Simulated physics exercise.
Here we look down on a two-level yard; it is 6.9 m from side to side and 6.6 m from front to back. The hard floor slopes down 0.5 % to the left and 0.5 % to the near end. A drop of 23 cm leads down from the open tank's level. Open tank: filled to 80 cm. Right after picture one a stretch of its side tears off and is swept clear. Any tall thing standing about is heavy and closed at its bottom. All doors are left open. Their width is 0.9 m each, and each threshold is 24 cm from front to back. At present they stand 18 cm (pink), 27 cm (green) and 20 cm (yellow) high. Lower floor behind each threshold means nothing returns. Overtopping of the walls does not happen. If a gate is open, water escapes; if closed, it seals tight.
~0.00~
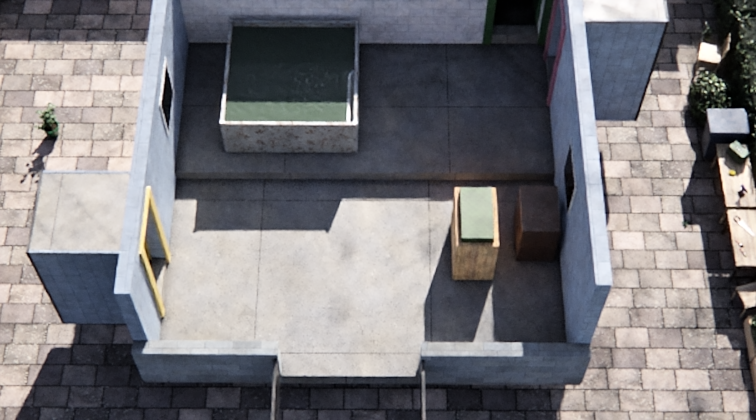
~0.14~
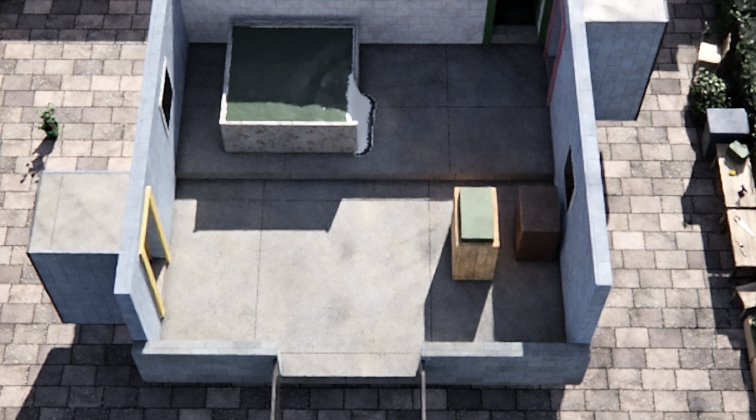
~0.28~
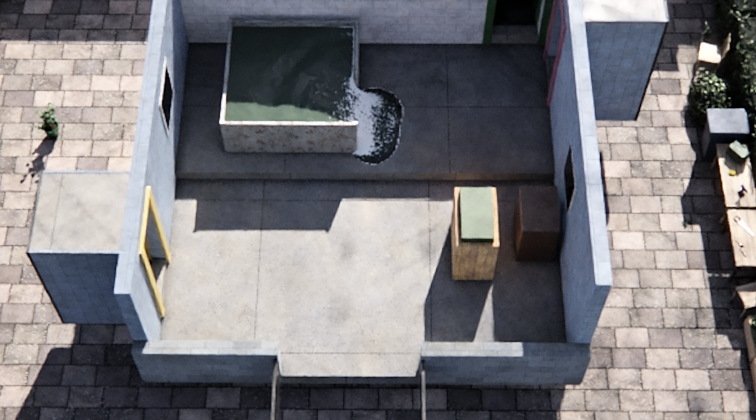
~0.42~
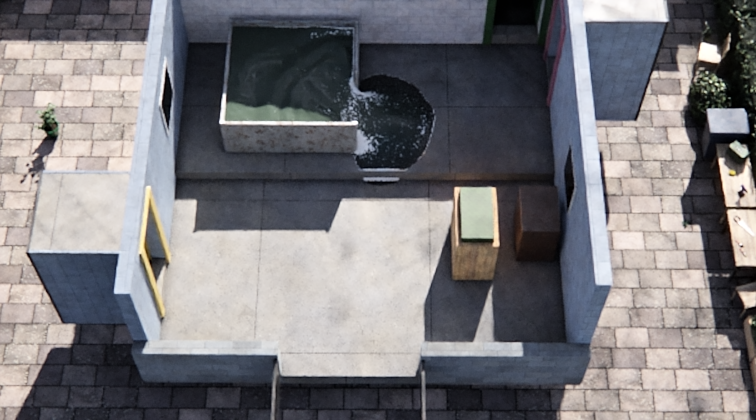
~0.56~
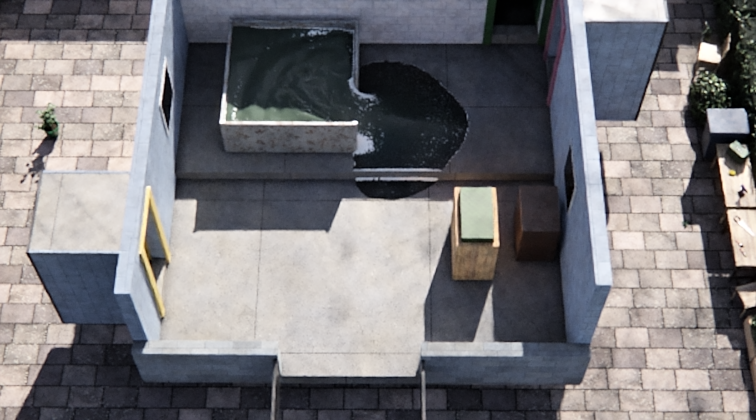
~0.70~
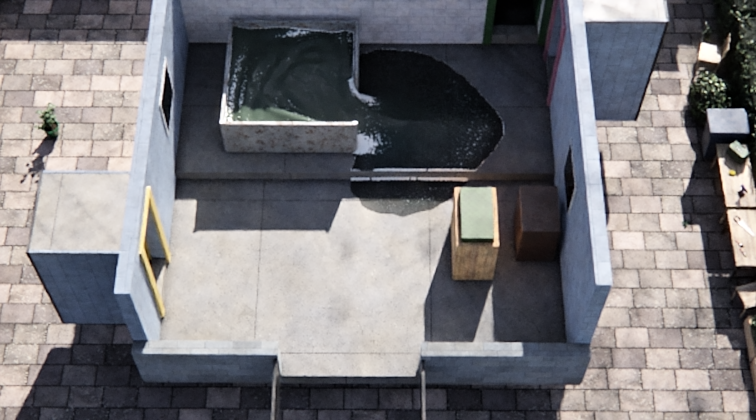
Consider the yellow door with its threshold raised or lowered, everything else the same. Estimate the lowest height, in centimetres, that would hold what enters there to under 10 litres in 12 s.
I would say about 13.5 cm.
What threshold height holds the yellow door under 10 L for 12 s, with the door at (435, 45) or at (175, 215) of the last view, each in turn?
Roughly 9.5 cm for the first and 12.0 cm for the second.
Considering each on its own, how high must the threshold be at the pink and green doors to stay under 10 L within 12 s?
You'd want some 27 cm at pink and some 27 cm at green.
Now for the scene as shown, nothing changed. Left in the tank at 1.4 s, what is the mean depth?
The mean depth is about 57 cm.
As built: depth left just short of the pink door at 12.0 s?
About 4.0 cm.
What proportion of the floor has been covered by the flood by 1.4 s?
35 %.
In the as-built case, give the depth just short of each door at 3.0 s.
In cm: Pink 28, green 27, yellow 0.
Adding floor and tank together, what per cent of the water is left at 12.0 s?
Close to 88 per cent is still present.
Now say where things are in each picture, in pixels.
The first frame shows the open tank at (292, 74) is whole and still, 80 cm deep; the yellow door at (156, 259) is dry.
In the second frame, water pours out at (355, 116) and has run 0.3 m, to (371, 108); about 7 cm deep outside, 80 cm at the back.
In the third frame, water pours out at (355, 117) and has run 0.8 m, to (397, 122); about 12 cm deep outside, 80 cm at the back.
In the fourth frame, the gap is at (355, 118), the front 1.4 m out at (429, 124); the back of the open tank holds 80 cm.
In the fifth frame, water pours out at (355, 118) and has run 2.0 m, to (465, 124); about 6 cm deep outside, 79 cm at the back.
In the sixth frame, water pours out at (355, 117) and has run 2.6 m, to (498, 135); about 5 cm deep outside, 73 cm at the back; the yellow door at (156, 259), 4.6 m from the gap, is still 3.9 m from the nearest water.
After 1.4 s water covers 35 % of the floor, deepest (44 cm) near (365, 132); it has not reached the yellow door.
After 3.0 s water covers 50 % of the floor, deepest (40 cm) near (544, 215); it has not reached the yellow door.
After 12.0 s water covers 95 % of the floor, deepest (19 cm) near (566, 363); 16 cm at the yellow door, 0 litres in over its 20 cm threshold.
At the yellow door as built, the water arrived by 6.7 s and peaked near 19 cm at 9.0 s.
With a threshold of 12.5 cm, 18 litres would have come in within the 12 s; with 17 cm, 0 litres. So under 10 litres takes about 13.5 cm.
